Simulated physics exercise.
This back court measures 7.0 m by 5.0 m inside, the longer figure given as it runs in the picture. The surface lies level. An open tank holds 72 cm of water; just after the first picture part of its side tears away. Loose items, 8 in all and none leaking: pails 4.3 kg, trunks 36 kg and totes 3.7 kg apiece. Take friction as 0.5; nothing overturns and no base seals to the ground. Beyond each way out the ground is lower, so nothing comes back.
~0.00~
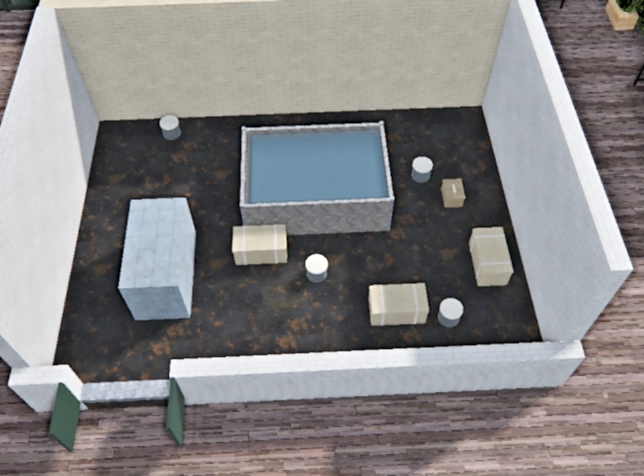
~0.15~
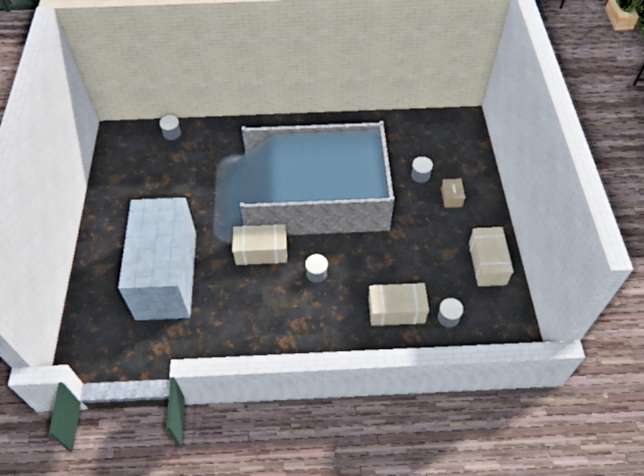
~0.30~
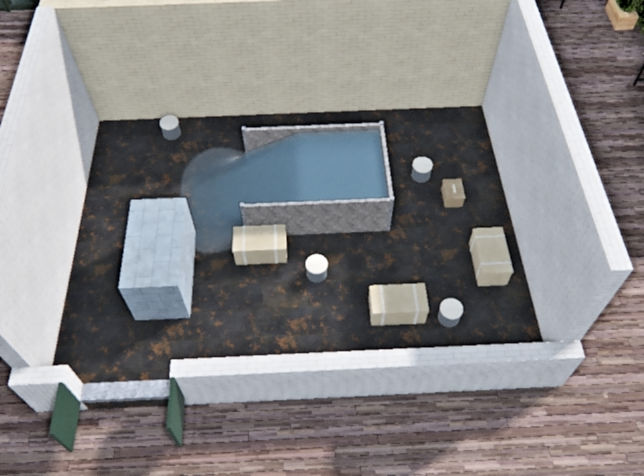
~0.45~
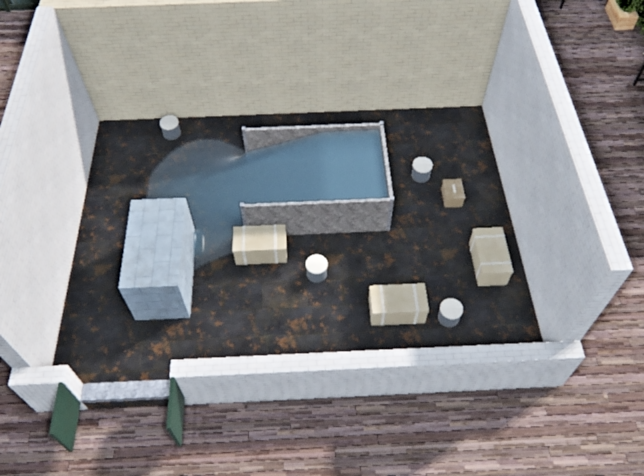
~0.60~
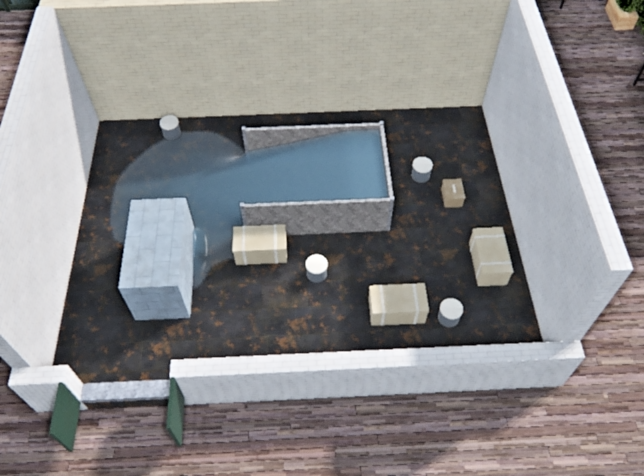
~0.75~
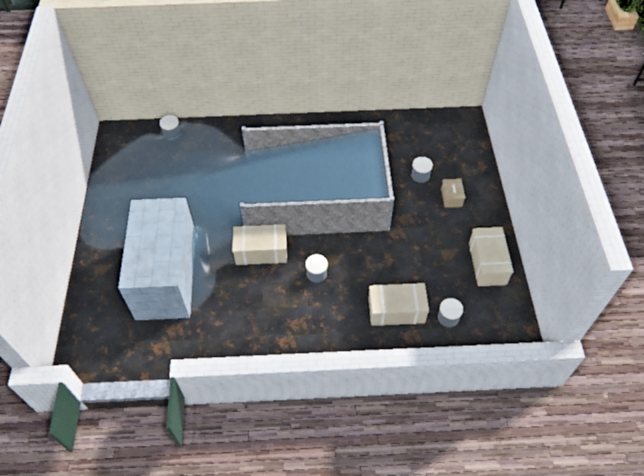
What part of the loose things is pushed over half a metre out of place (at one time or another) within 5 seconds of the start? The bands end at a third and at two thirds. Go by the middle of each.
That comes to less than a third.
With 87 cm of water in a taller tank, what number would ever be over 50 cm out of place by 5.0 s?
In that case 1 of them.
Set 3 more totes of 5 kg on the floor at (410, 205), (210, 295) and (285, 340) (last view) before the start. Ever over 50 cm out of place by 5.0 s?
In turn: Less, past it, past it.
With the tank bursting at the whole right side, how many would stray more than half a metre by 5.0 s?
Then 6.
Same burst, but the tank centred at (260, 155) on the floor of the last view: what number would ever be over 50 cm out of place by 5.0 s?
Then 1.
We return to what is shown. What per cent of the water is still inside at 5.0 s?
Some 86 per cent remains.
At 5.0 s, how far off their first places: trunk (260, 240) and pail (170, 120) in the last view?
In that order: 0 cm, 100 cm.
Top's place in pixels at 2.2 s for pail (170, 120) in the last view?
Near (113, 109).
After 1.1 s 0 of 8 are over 50 cm from their spots; 0 afloat.
After 2.2 s 1 of 8 are over 50 cm from their spots; 1 afloat.
After 3.5 s 1 of 8 are over 50 cm from their spots; 1 afloat.
After 5.0 s 1 of 8 are over 50 cm from their spots, and 1 have been at some point; 1 afloat.
